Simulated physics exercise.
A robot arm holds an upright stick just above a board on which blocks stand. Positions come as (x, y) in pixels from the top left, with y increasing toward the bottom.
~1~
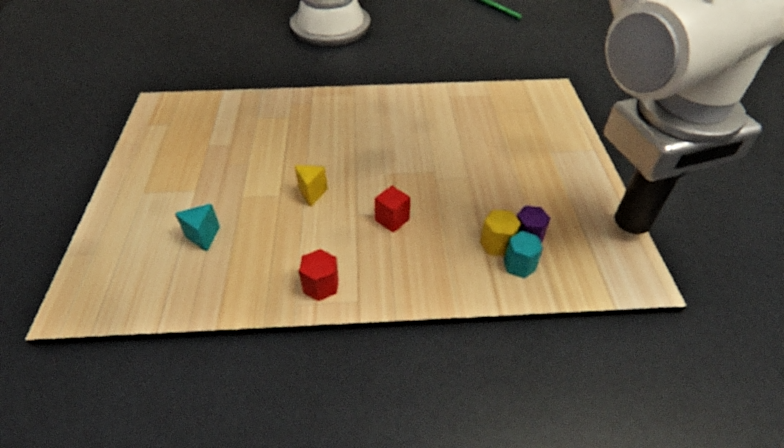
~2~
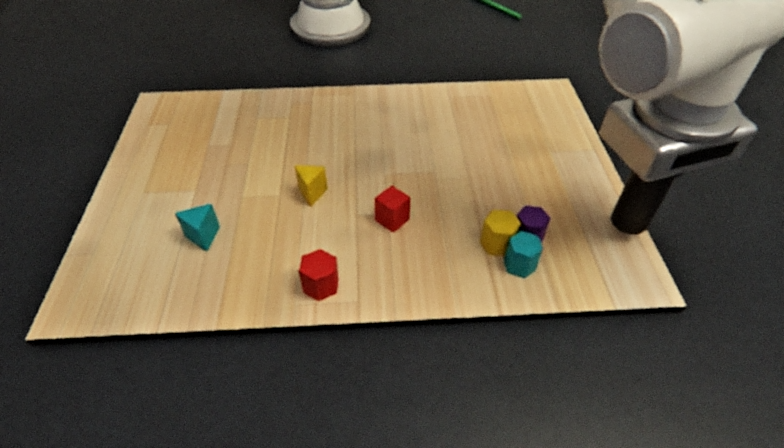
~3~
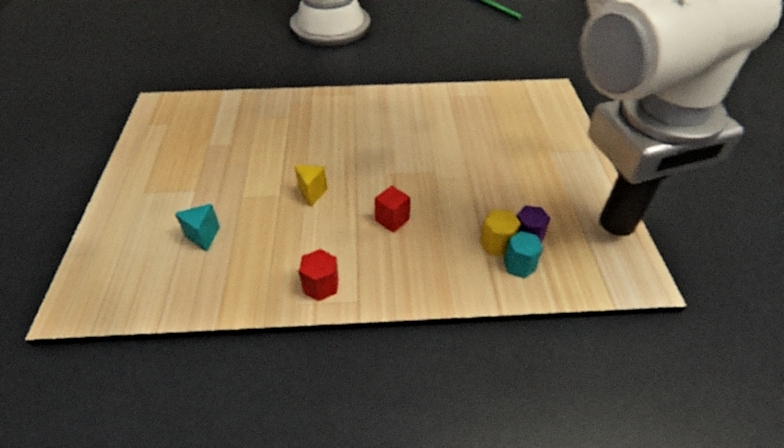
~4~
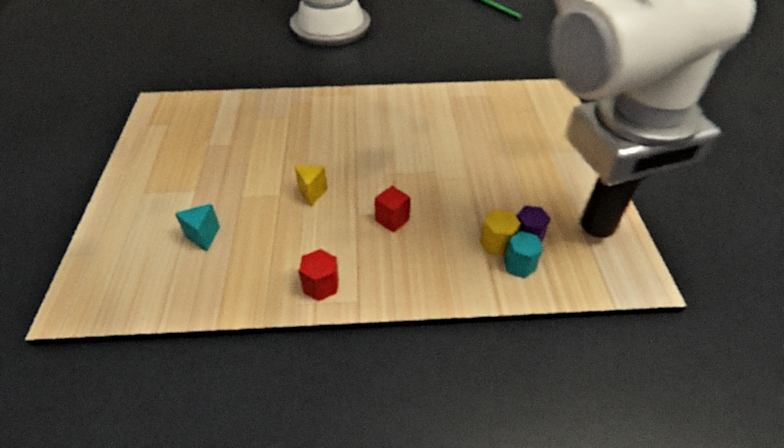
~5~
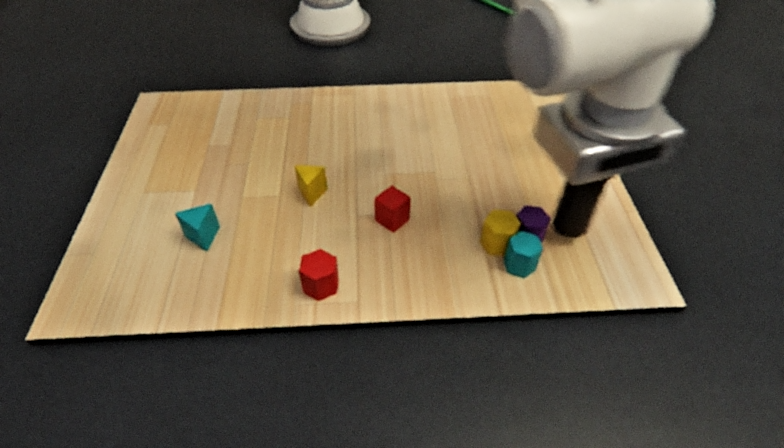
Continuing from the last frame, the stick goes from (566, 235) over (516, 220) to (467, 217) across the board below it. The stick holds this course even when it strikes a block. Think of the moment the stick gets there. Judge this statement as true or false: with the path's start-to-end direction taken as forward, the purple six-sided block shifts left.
The statement is true.
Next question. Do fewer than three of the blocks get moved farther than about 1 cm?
Yes, that is what happens.
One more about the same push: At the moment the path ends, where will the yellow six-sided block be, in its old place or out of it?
It is carried off its spot.
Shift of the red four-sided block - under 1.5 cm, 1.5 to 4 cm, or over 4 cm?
My answer is that it shifts under 1.5 cm.
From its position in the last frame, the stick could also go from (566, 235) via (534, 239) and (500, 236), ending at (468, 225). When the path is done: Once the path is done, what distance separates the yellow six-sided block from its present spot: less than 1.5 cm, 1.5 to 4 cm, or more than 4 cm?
The answer will be the long band, over 4 cm.
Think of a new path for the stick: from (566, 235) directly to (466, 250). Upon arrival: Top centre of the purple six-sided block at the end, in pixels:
I predict (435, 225).
What follows on the original path. One third of the way, stick (534, 215); yellow six-sided block (485, 224), turned 15° anticlockwise; purple six-sided block (511, 213), turned 15° anticlockwise.
Two thirds of the way, stick (501, 207); yellow six-sided block (467, 230), turned 40° anticlockwise; purple six-sided block (481, 210), turned 45° anticlockwise.
At the end, stick (469, 208); red four-sided block still; yellow six-sided block (457, 239), turned 75° anticlockwise; turquoise six-sided block still; purple six-sided block (455, 215), turned 80° anticlockwise.
